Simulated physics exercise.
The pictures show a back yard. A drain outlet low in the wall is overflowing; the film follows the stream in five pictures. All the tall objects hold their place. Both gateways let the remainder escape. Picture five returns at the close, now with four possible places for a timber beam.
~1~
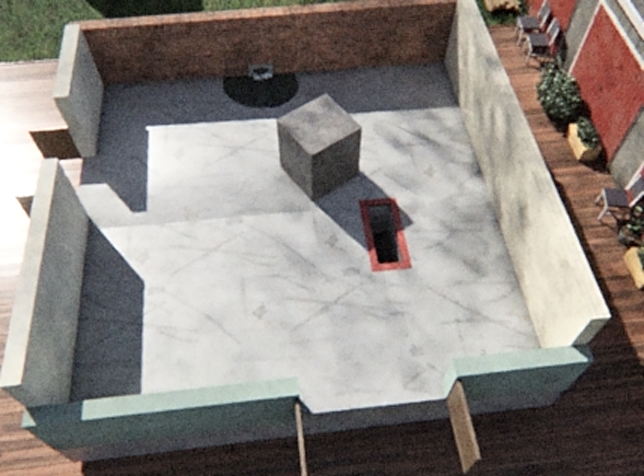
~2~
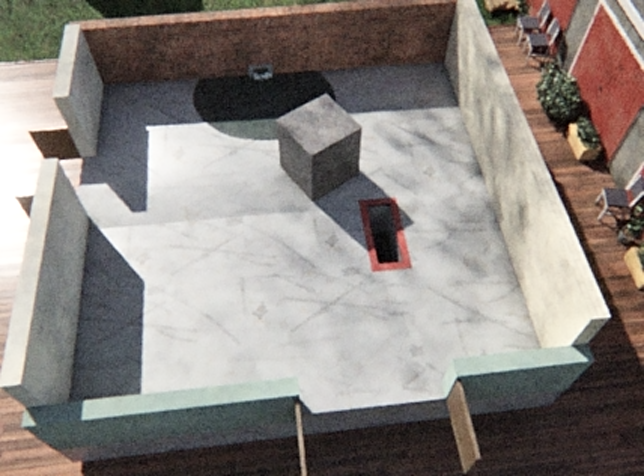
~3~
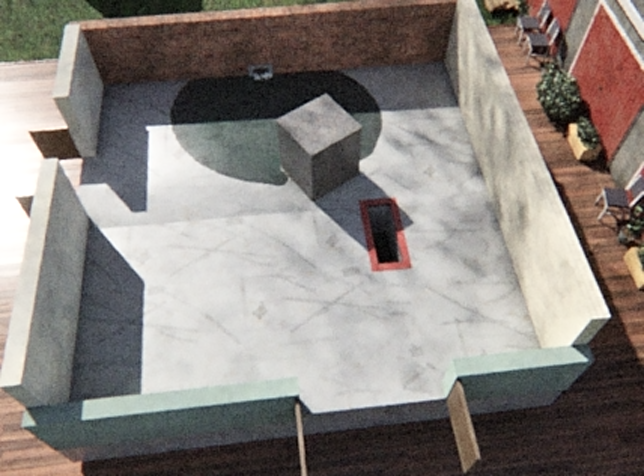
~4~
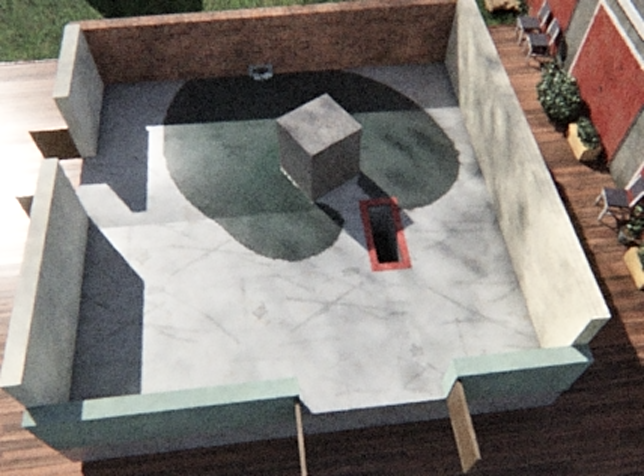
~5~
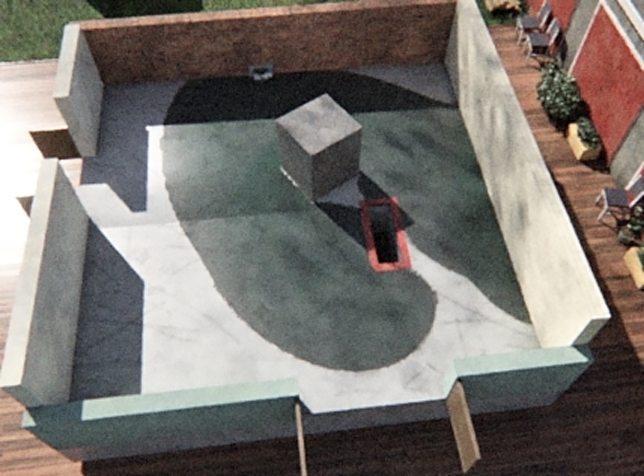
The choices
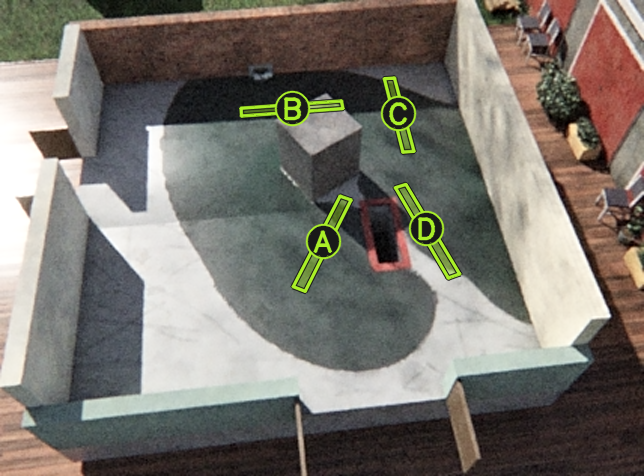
In a walled back yard seen from above, a small dark pool of water appears by an outfall at the back wall. It widens across the pale floor, wraps around both sides of a grey block, then spreads toward the front and reaches the red-rimmed drain, covering about half the ground.
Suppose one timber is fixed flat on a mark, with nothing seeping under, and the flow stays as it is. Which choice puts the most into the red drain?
C works best here.
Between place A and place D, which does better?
It is D.
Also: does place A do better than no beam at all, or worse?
Place A is worse.
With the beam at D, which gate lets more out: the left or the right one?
The right gate.
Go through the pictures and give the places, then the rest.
Outfall at (261, 70); red drain at (384, 233); open gate at (371, 390); open gate at (92, 185); water covers 2 % of the ground and shows as far out as (276, 101); red drain still dry.
Water covers 9 % of the ground and shows as far out as (240, 135); red drain still dry.
Water covers 18 % of the ground and shows as far out as (257, 178); red drain still dry.
Water covers 32 % of the ground and shows as far out as (424, 203); red drain still dry.
Water covers 53 % of the ground and shows as far out as (512, 310); red drain taking water.
On the marked copy, A from (299, 289) to (345, 198); B from (241, 112) to (342, 104); C from (408, 151) to (389, 78); D from (400, 186) to (453, 275).
For place A, about 5 % of the stream runs into the red drain, about 92 % out by the gates.
For place B, about 11 % of the stream runs into the red drain, about 87 % out by the gates.
For place C, about 20 % of the stream runs into the red drain, about 78 % out by the gates.
For place D, about 15 % of the stream runs into the red drain, about 84 % out by the gates.
